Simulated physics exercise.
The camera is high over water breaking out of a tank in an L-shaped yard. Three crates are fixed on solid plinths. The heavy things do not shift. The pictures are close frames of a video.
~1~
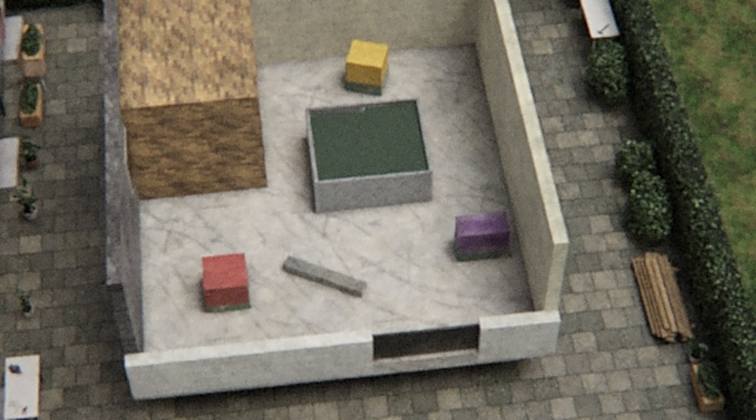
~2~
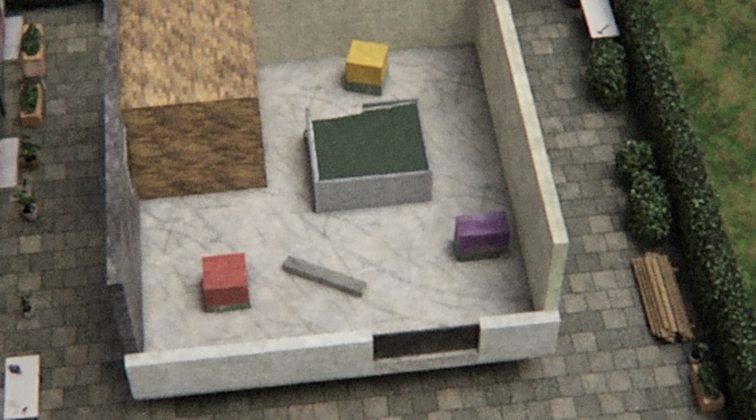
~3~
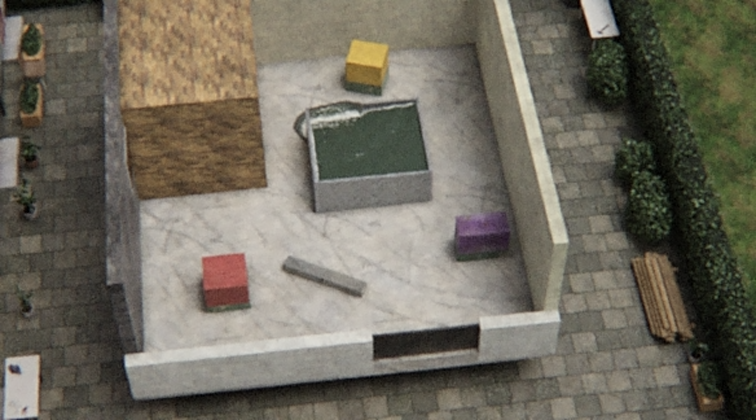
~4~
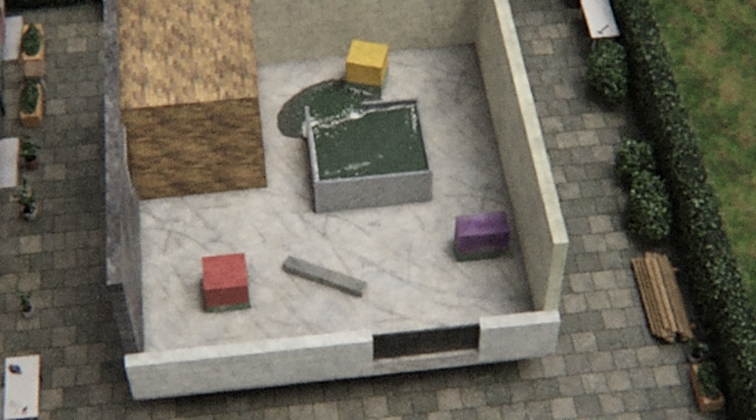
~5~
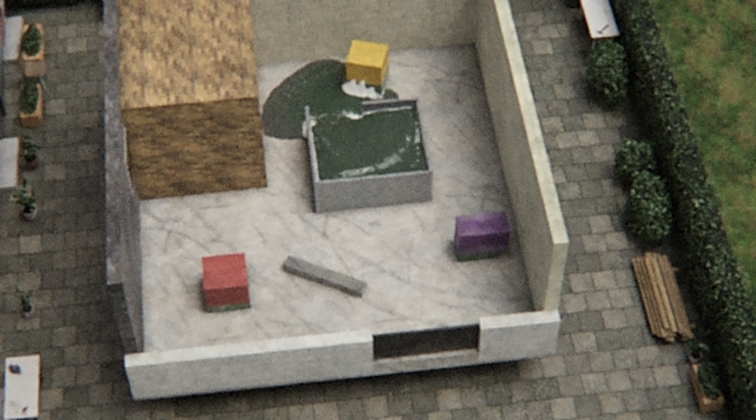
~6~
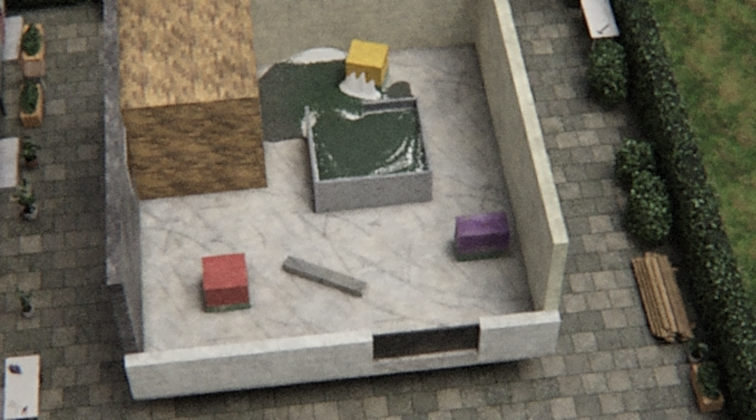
Dark green water pours out the tank's far side and spreads past the yellow block.
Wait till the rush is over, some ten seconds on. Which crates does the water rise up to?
In the end: The purple crate stays dry; the red crate stays dry; the yellow crate gets wet.
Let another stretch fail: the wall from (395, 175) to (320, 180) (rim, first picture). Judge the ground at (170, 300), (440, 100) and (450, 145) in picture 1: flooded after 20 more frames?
As listed: Under water, free of water, no water.
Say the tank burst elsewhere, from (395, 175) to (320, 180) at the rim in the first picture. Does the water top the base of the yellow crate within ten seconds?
Then: Yellow crate escapes it.
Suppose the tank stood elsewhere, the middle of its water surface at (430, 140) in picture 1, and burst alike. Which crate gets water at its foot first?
It is the one in yellow.
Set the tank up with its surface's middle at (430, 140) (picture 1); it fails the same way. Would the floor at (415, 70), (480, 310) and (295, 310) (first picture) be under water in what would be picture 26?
In turn: Under water, clear, free of water.
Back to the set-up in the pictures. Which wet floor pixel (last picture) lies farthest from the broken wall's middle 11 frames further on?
Close to (475, 44).
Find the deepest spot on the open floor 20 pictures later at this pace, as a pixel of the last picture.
Roughly at (259, 65).
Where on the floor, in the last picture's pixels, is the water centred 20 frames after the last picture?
I would point to (354, 127).
A moment on, water covers 20 % of the floor; the purple crate not reached, the red crate not reached, the yellow crate water round its plinth.
Next, water covers 25 % of the floor; the purple crate not reached, the red crate not reached, the yellow crate water round its plinth.
Then, water covers 35 % of the floor; the purple crate not reached, the red crate not reached, the yellow crate water round its plinth.
Later, water covers 70 % of the floor; the purple crate water round its plinth, the red crate water round its plinth, the yellow crate water round its plinth.
In the end, water covers 95 % of the floor; the purple crate stayed above the water, the red crate stayed above the water, the yellow crate was topped.
